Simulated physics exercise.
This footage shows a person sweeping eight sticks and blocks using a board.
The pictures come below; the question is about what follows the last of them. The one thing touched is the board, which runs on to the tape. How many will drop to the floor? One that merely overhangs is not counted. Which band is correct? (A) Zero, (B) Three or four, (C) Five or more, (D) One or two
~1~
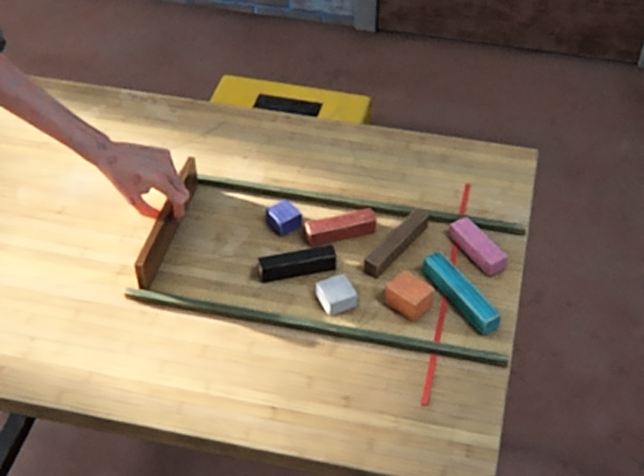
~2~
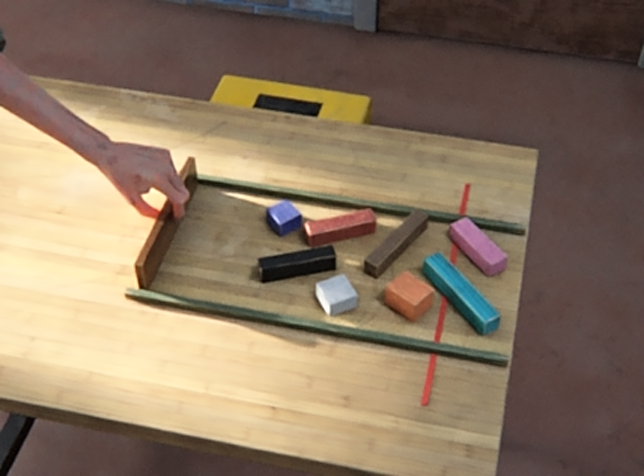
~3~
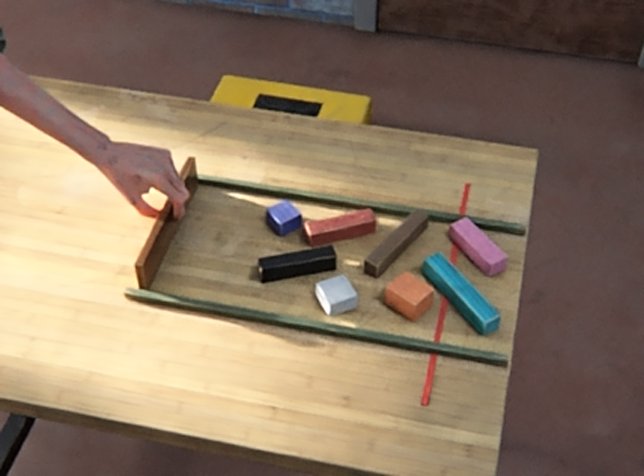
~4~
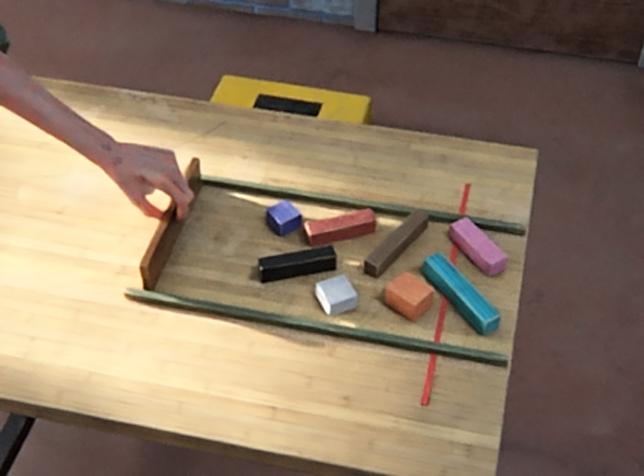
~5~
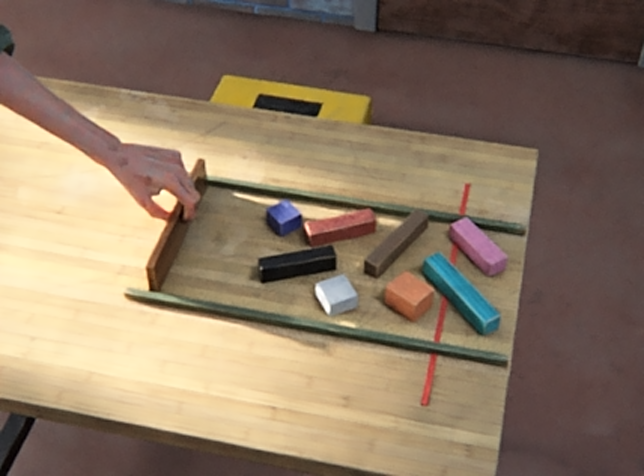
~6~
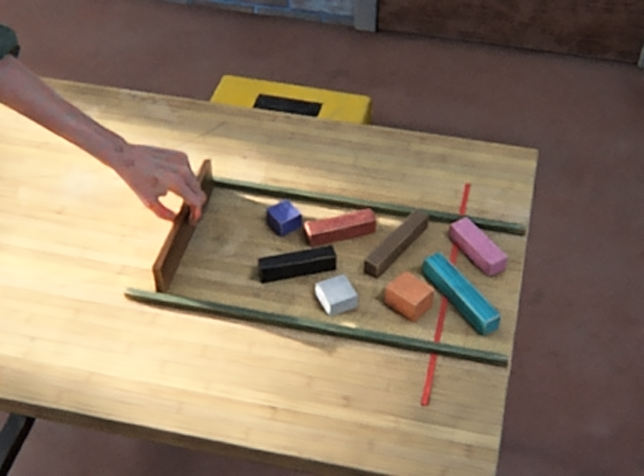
One or two (D).
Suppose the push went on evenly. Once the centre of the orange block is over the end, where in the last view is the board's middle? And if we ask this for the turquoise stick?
The orange block gives roughly (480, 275), the turquoise stick roughly (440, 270).
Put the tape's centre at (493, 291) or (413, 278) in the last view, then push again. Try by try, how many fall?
You'd find 4 and then 0 on the floor.
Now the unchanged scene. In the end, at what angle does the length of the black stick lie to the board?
It sits some 30° out of line.
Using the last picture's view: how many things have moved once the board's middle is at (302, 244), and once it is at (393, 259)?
At that stage 3; at the next, 8.
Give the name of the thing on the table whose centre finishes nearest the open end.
Closest at the end: The brown bar.
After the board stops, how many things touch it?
It's 4.
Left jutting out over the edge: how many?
The total here is 1.
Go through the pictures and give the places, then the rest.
The first picture shows pink bar (478, 246); turquoise stick (461, 293); orange block (409, 296); board (168, 222); tape (448, 283).
The second picture shows turquoise stick (461, 293); black stick (297, 264).
The third picture shows orange block (409, 296); blue block (284, 218).
The fourth picture shows pink bar (478, 246); red bar (341, 228).
The fifth picture shows turquoise stick (461, 293); board (179, 224).
The sixth picture shows pink bar (478, 246); turquoise stick (461, 293); orange block (409, 296); board (185, 225); tape (448, 283).
A little later, none off yet; pink bar at rest near (478, 246); turquoise stick at rest near (461, 293); orange block at rest near (409, 296).
When it is over, the number that fall off is one or two; down, turquoise stick and pink bar.
